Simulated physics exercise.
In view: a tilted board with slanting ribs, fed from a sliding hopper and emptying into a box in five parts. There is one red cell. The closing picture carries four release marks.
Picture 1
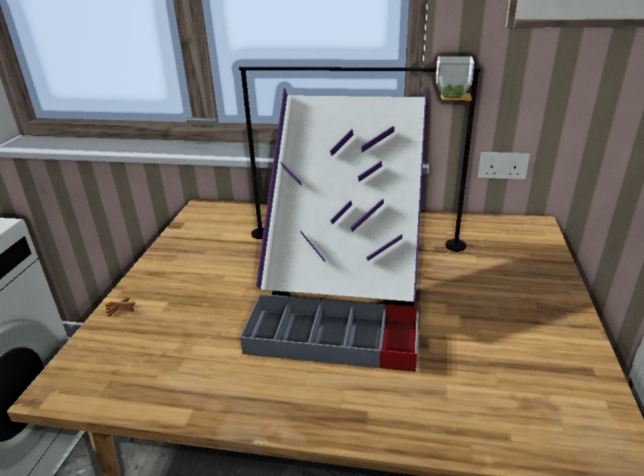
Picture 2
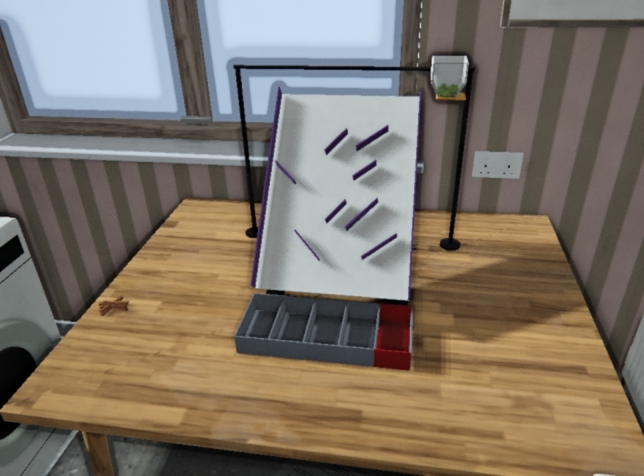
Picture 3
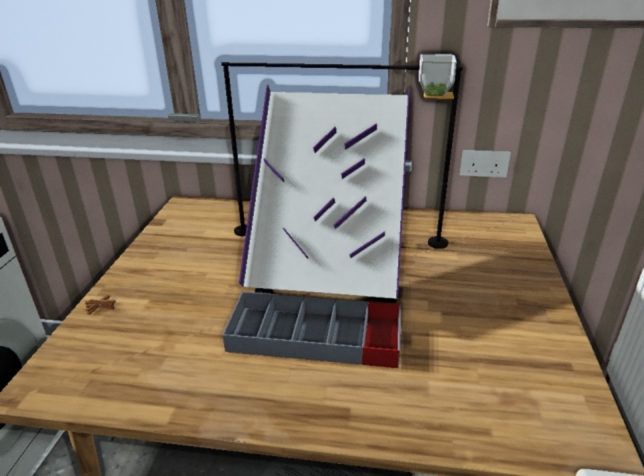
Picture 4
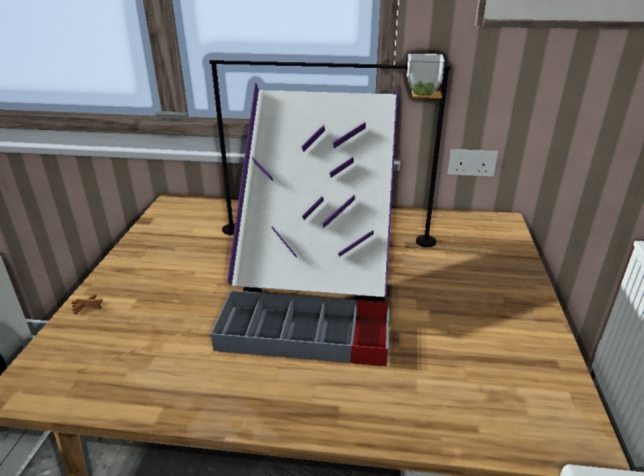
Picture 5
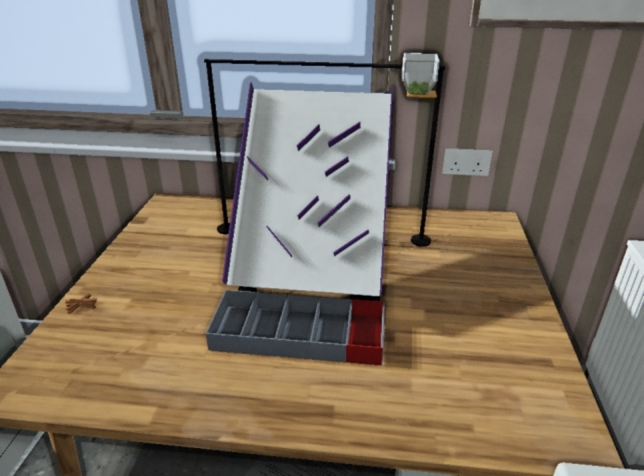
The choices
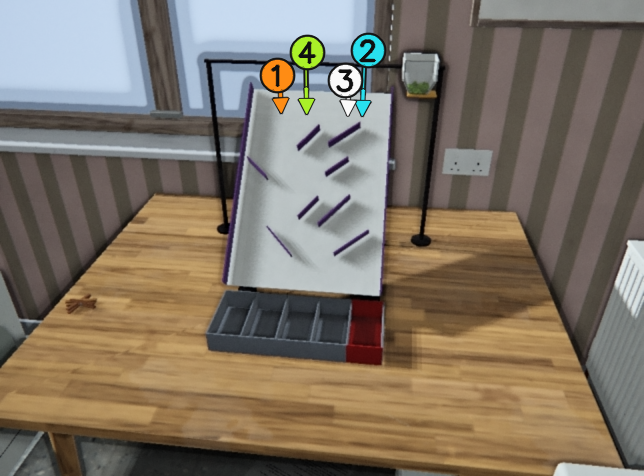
The camera drifts slowly and slightly to the right, so everything shifts a little to the left, while the objects on a wooden table, seen from the front and slightly above in a room with striped wallpaper and a window, stay still. A white tilted board with slanting purple ribs stands behind a grey box whose rightmost cell is red. A small clear hopper with greenish contents hangs motionless at the right of a black frame.
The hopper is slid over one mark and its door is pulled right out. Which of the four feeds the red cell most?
I would pick mark 2.
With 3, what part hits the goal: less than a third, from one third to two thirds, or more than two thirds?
Mark 3 gives less than a third.
On the marked copy, mark 1 meets the board at (281, 107); mark 2 meets the board at (362, 110); mark 3 meets the board at (347, 110); mark 4 meets the board at (306, 108).
With 1, about a tenth in the red cell, almost all in other cells.
With 2, roughly a third in the red cell, roughly half in other cells, about a tenth outside the box.
With 3, about a tenth in the red cell, almost all in other cells, just a few outside the box.
With 4, just a few in the red cell, almost all in other cells.
